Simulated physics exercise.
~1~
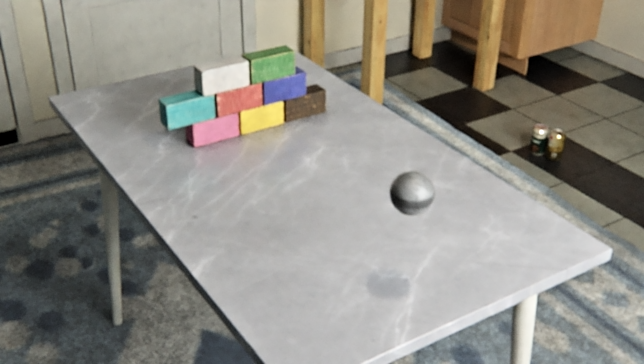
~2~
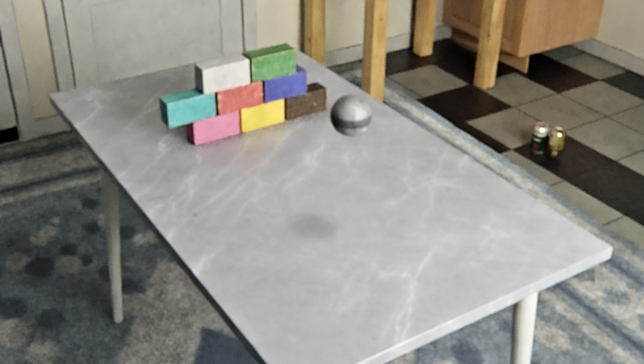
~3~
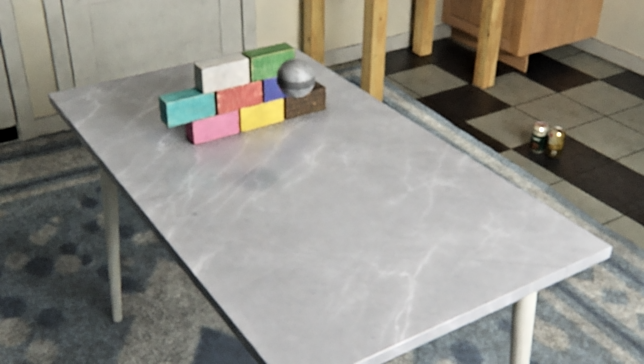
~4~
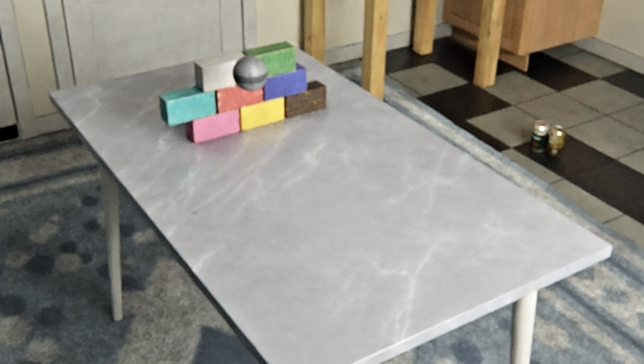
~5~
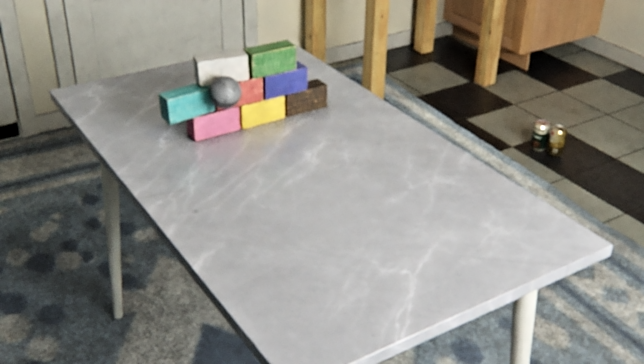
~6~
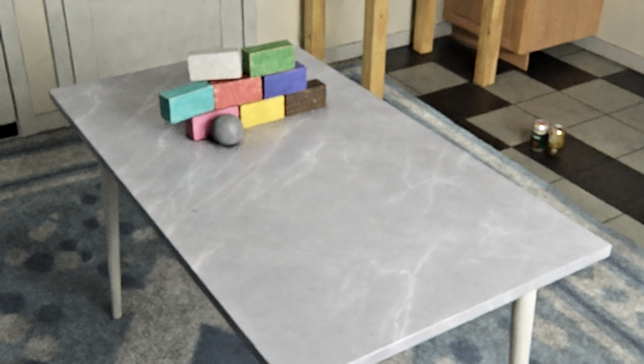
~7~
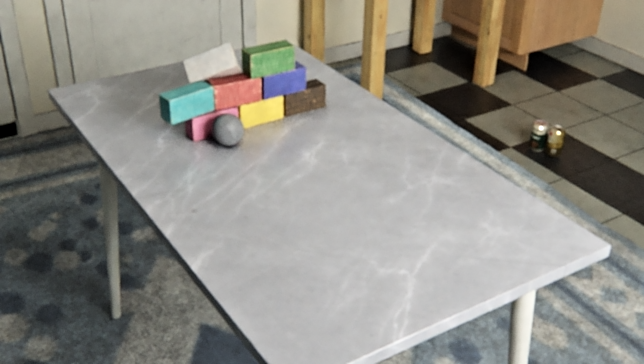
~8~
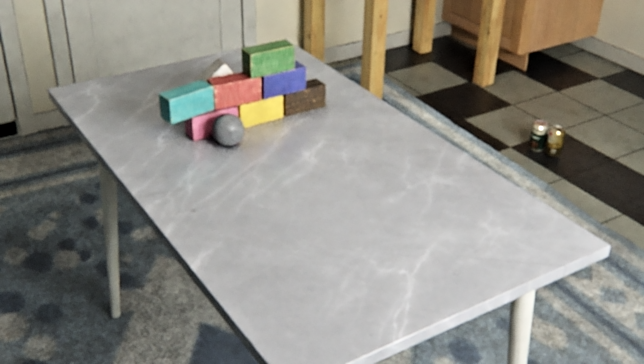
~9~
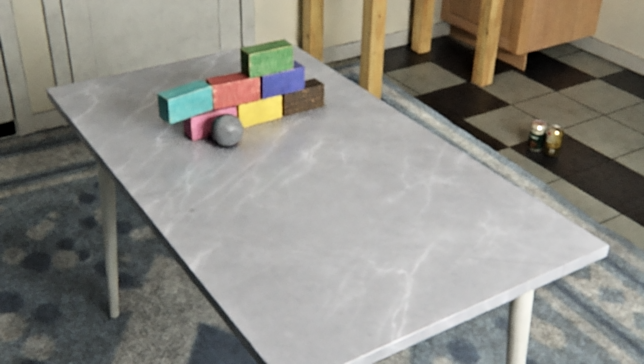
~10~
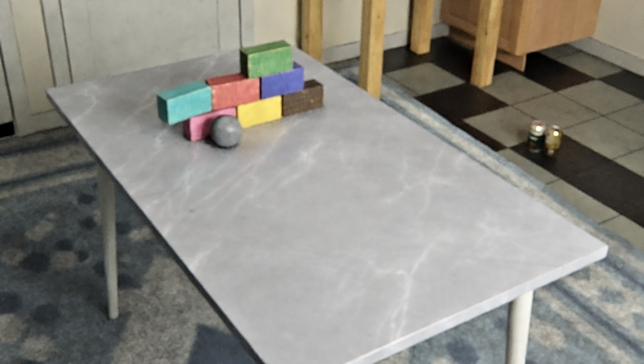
A grey ball hangs above the right side of a pale, marbled table, seen from above at a slight angle in a room with a patterned rug and dark and light floor tiles. Toward the far end stands a stepped pile of coloured blocks, with pink, yellow and black below, turquoise, red and blue between, and white and green on top. The ball flies left toward the pile, passes in front of the green block and reaches the white one. It then drops down the front and settles by the pink block. The white block tilts, tips backward and disappears behind the pile, while the others stay stacked.
